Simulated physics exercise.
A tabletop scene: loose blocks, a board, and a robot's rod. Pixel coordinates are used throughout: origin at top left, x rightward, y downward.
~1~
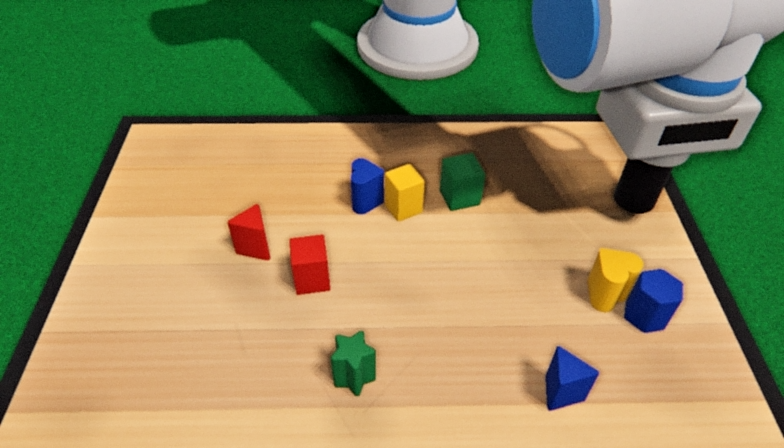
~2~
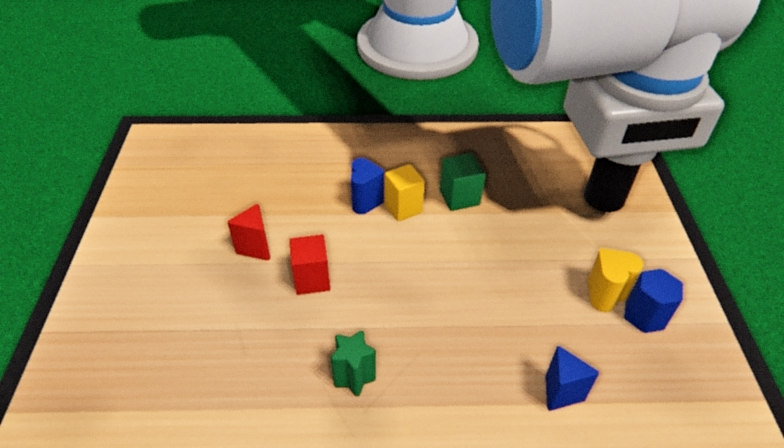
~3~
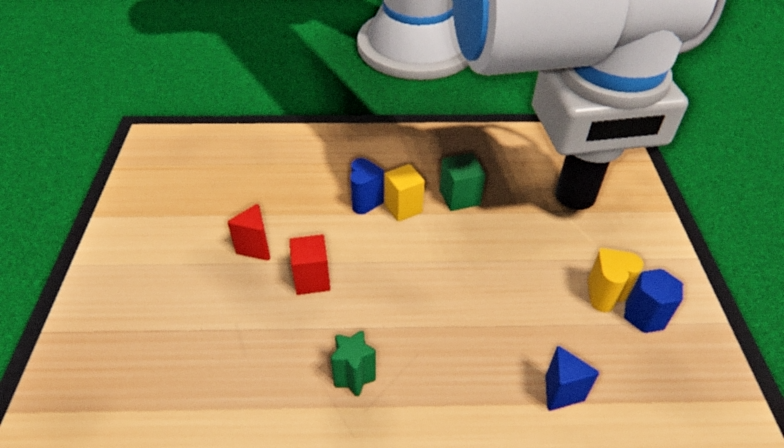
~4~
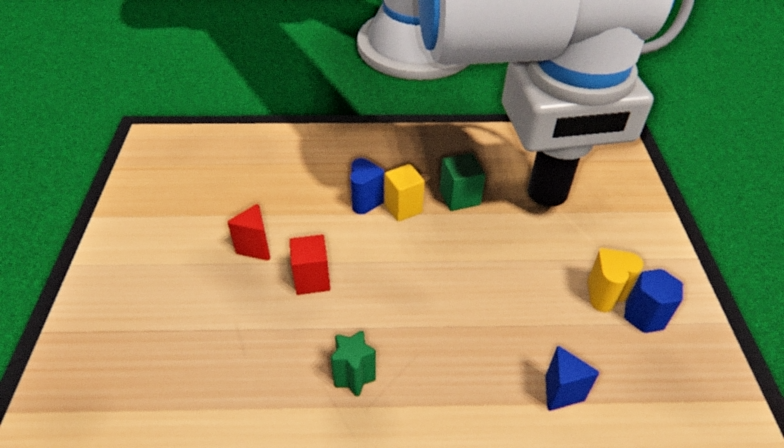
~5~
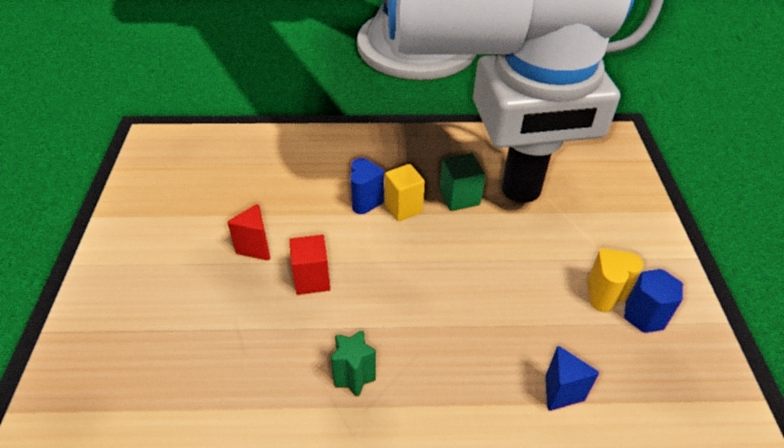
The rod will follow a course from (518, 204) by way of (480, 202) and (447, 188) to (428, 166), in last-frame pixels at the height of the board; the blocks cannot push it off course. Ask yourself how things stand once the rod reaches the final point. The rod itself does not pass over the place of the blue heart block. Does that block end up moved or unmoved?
In the end it has not been moved.
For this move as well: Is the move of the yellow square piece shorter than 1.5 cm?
I'd say yes.
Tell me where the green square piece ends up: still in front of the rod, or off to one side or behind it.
At the end of the path, the rod has already lost the green square piece, which lies beside or behind it.
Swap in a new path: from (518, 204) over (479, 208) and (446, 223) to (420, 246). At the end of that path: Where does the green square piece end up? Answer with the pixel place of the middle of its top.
The green square piece ends near (437, 163).
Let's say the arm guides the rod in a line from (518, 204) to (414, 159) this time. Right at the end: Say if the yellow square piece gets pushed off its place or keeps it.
Answer: Unmoved.
What follows on the original path. One third of the way, rod at (480, 187); green square piece at (445, 161), turned 20° clockwise.
Two thirds of the way, rod at (447, 172); green square piece at (412, 148), turned 20° clockwise.
At the end, rod at (429, 152); blue heart block not moved; yellow square piece not moved; green square piece at (395, 139).
